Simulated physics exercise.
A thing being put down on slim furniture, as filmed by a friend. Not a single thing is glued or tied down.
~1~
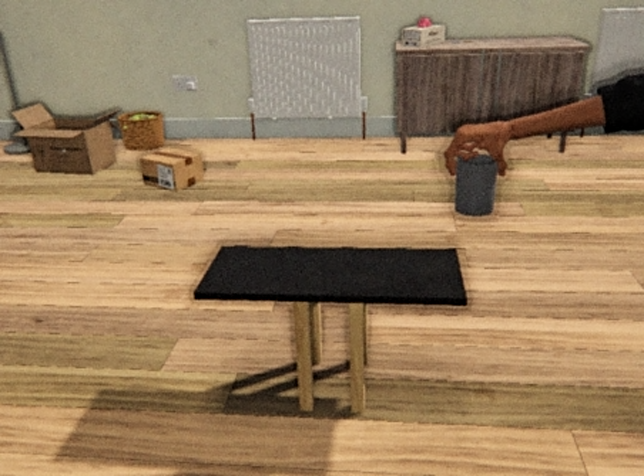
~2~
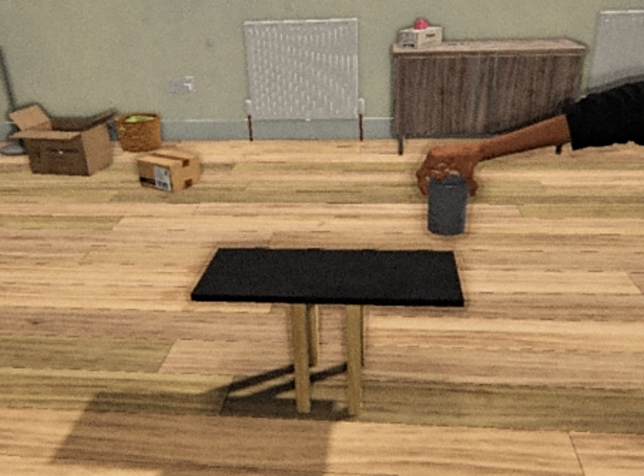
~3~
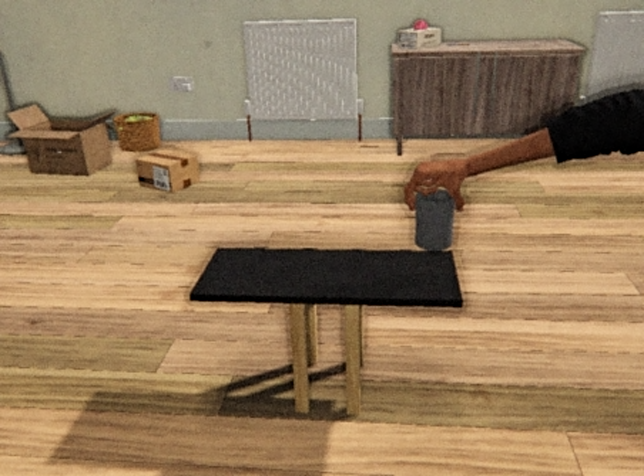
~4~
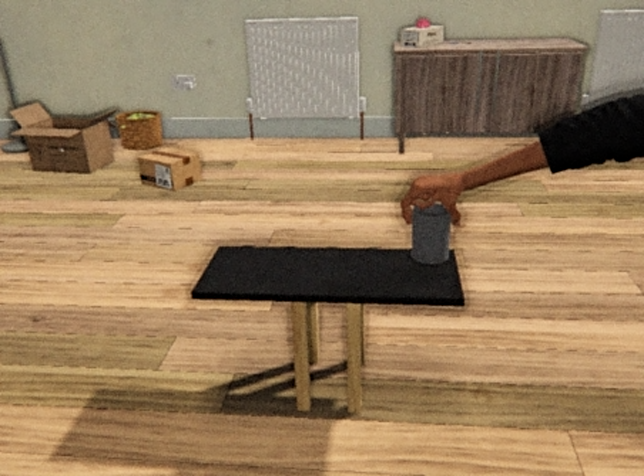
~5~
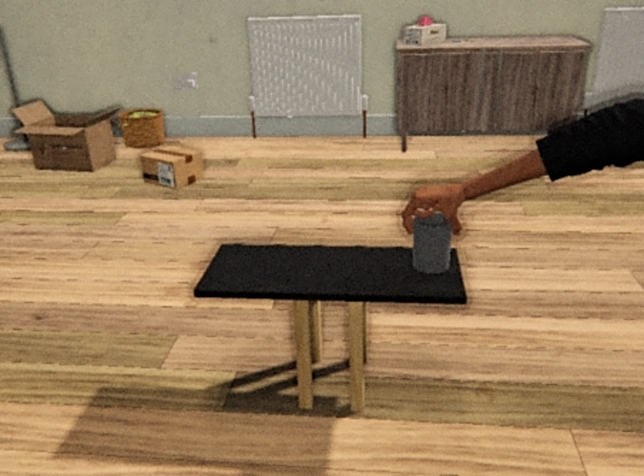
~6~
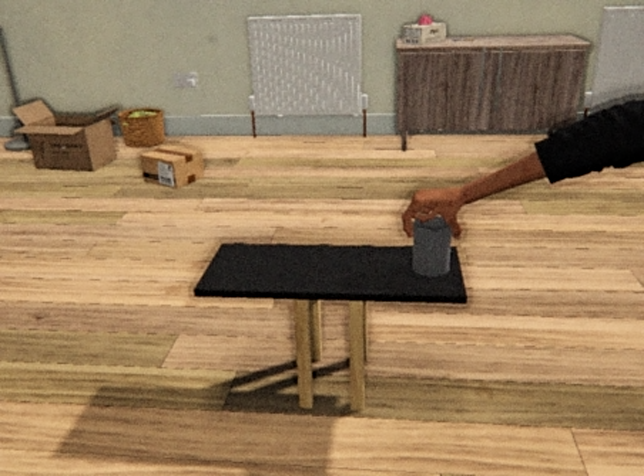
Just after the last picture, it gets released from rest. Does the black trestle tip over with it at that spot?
No, it stays upright.
Then, 0.30 s later than the last frame, black trestle at rest near (332, 271).
When it is over, the black trestle stays flat on its feet, near (332, 271).
